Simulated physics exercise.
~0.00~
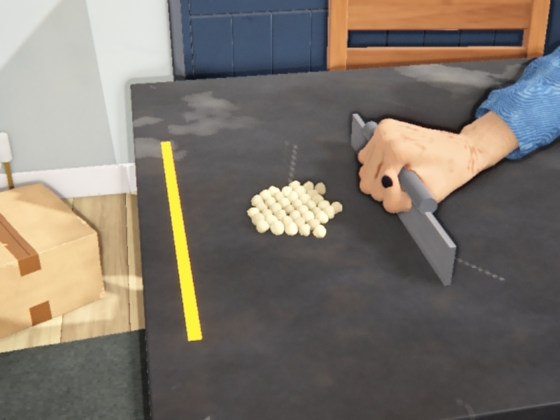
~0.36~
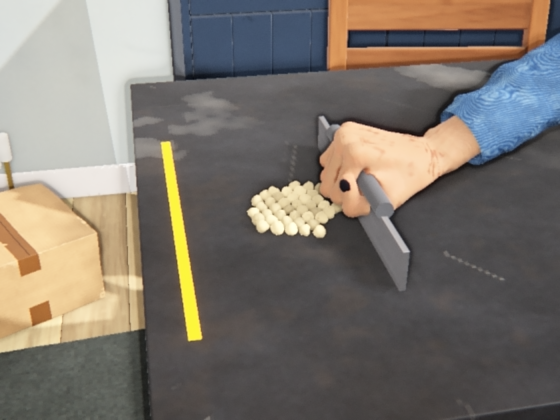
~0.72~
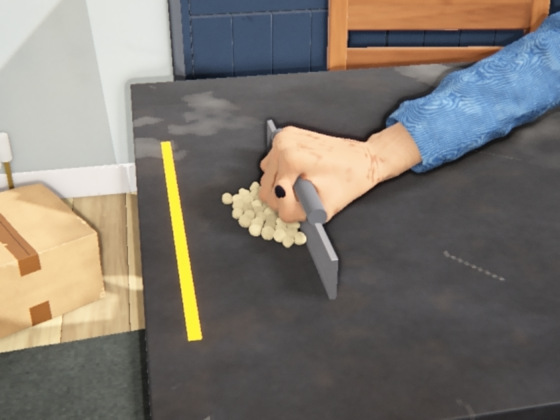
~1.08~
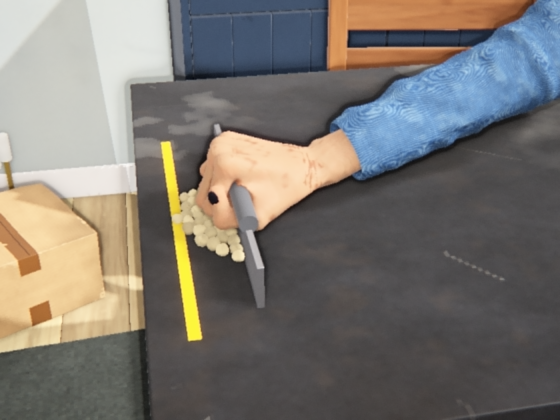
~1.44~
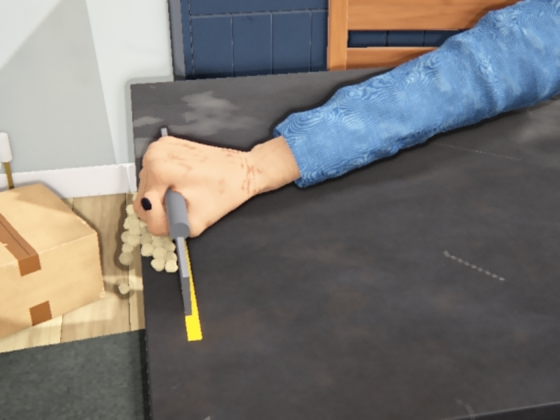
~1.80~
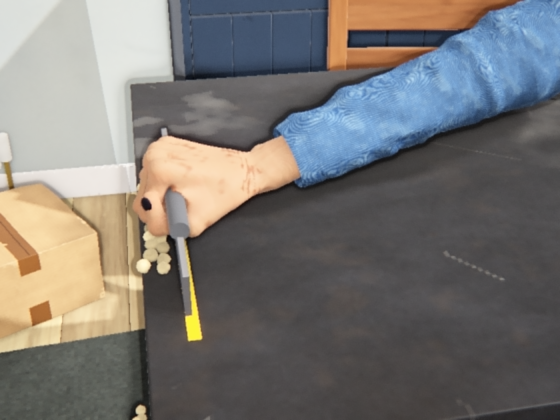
A hand in a blue sleeve grips a grey scraper on a dark tabletop, seen from above at an angle, with a cluster of cream-coloured bits to its left and a strip of yellow tape near the table's left edge. A cardboard box sits on the wooden floor at the left. The scraper slides left, reaches the bits and pushes them along in a bunch. They cross the tape as the blade follows, and the scraper stops on the yellow strip. Bits spill over the edge, ending with near half the heap gone.
